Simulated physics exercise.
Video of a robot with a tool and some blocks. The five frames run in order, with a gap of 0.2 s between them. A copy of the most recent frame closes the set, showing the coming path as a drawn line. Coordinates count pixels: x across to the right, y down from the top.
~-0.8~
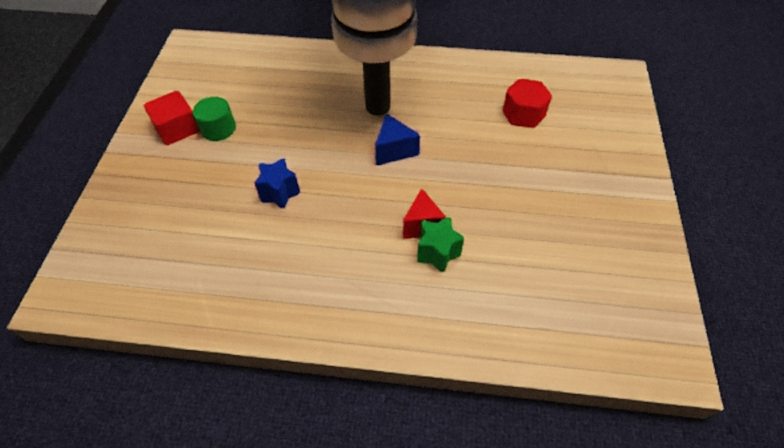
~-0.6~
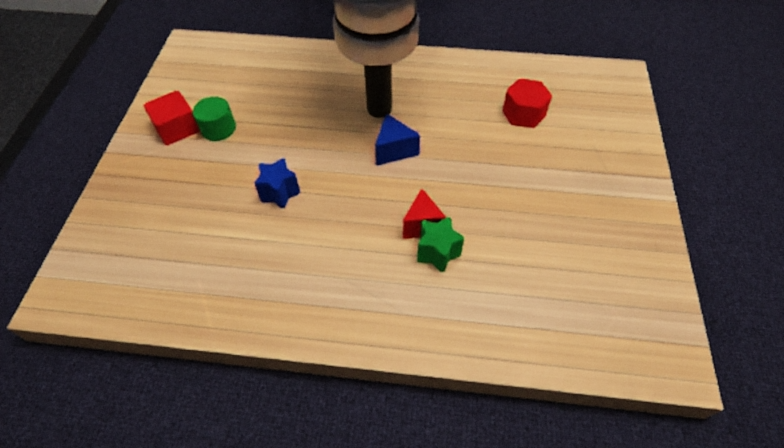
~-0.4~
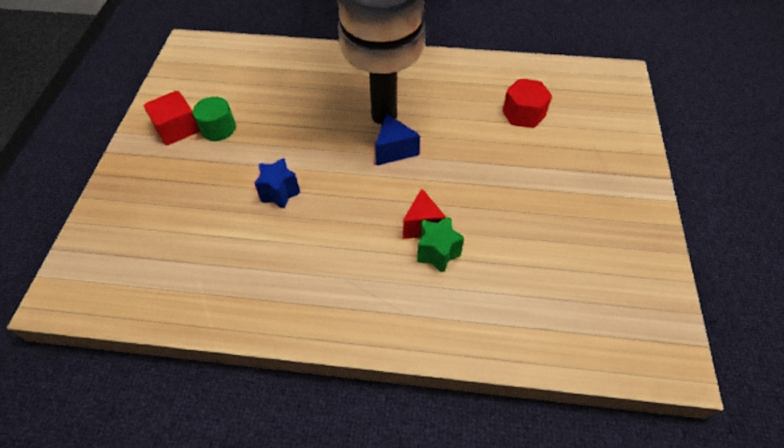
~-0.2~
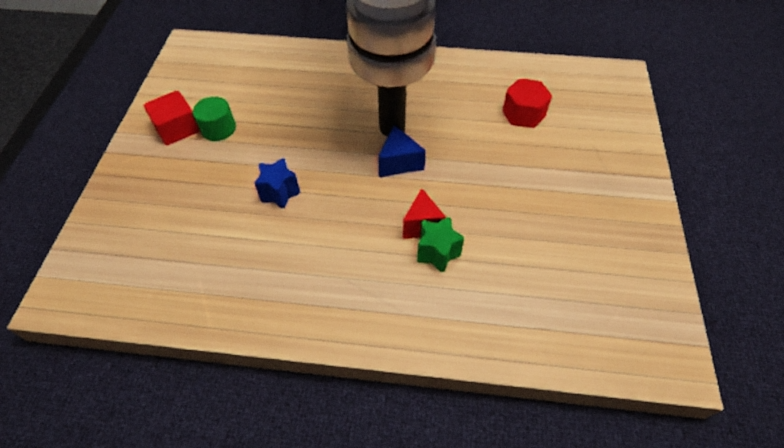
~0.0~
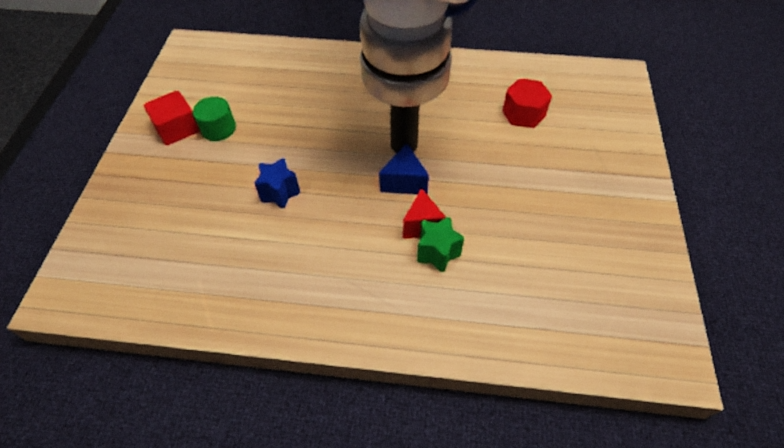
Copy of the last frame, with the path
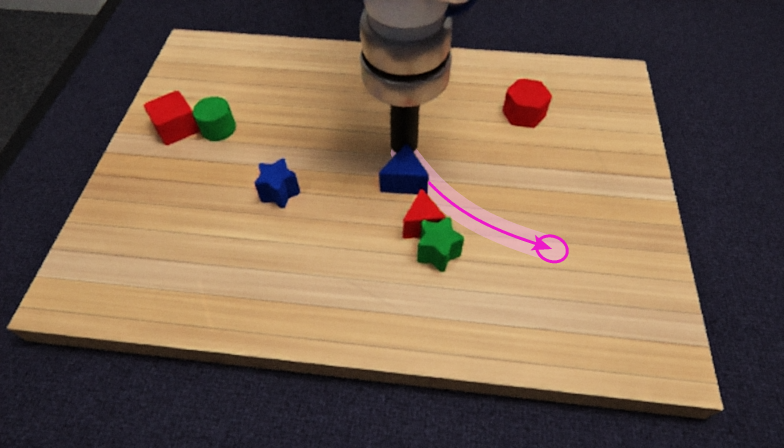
A robot arm with a dark rod-like tip moves slightly down and to the right over a light wooden board on dark fabric, seen from above at an angle by a still camera. A red cube and green cylinder sit upper left, a blue star left of centre, a red hexagonal block upper right, and a red triangle touching a green star near the middle. The tip reaches the blue triangle and pushes it a short way toward the red one, while the other blocks stay put.
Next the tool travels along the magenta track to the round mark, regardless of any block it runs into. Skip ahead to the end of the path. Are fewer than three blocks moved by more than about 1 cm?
It seems so.
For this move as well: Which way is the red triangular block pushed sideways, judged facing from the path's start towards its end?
It shifts rightward.
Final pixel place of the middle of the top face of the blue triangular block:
The centre of its top will be at (413, 189).
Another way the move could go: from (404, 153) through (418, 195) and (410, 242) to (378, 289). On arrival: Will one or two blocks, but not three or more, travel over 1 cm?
I'd say no.
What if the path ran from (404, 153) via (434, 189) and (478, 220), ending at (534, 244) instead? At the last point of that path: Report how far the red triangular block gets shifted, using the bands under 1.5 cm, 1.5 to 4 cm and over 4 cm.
Of the three bands, it's 1.5 to 4 cm.
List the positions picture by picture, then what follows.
In the first picture, tool tip at (378, 107); block tops, blue triangular block at (394, 131); red triangular block at (424, 208); green star block at (440, 234).
In the second picture, tool at (380, 109); blocks unchanged.
In the third picture, tool at (384, 116); blocks unchanged.
In the fourth picture, tool at (392, 128); blue triangular block at (400, 144).
In the fifth picture, tool at (404, 145); blue triangular block at (405, 163); red triangular block at (424, 208); green star block at (440, 234).
Path on the board, from (404, 153) via (438, 192) and (489, 225), ending at (552, 249).
The first path, step by step. One third of the way, tool at (439, 185); blue triangular block at (412, 188), turned 80° clockwise; red triangular block at (409, 222), turned 50° anticlockwise; green star block at (441, 240), turned 20° anticlockwise.
Two thirds of the way, tool at (491, 219); blue triangular block at (413, 189), turned 90° clockwise; red triangular block at (409, 222), turned 50° anticlockwise; green star block at (441, 240), turned 20° anticlockwise.
At the end, tool at (555, 242); blue triangular block at (413, 189), turned 90° clockwise; red triangular block at (409, 222), turned 50° anticlockwise; green star block at (441, 240), turned 20° anticlockwise.
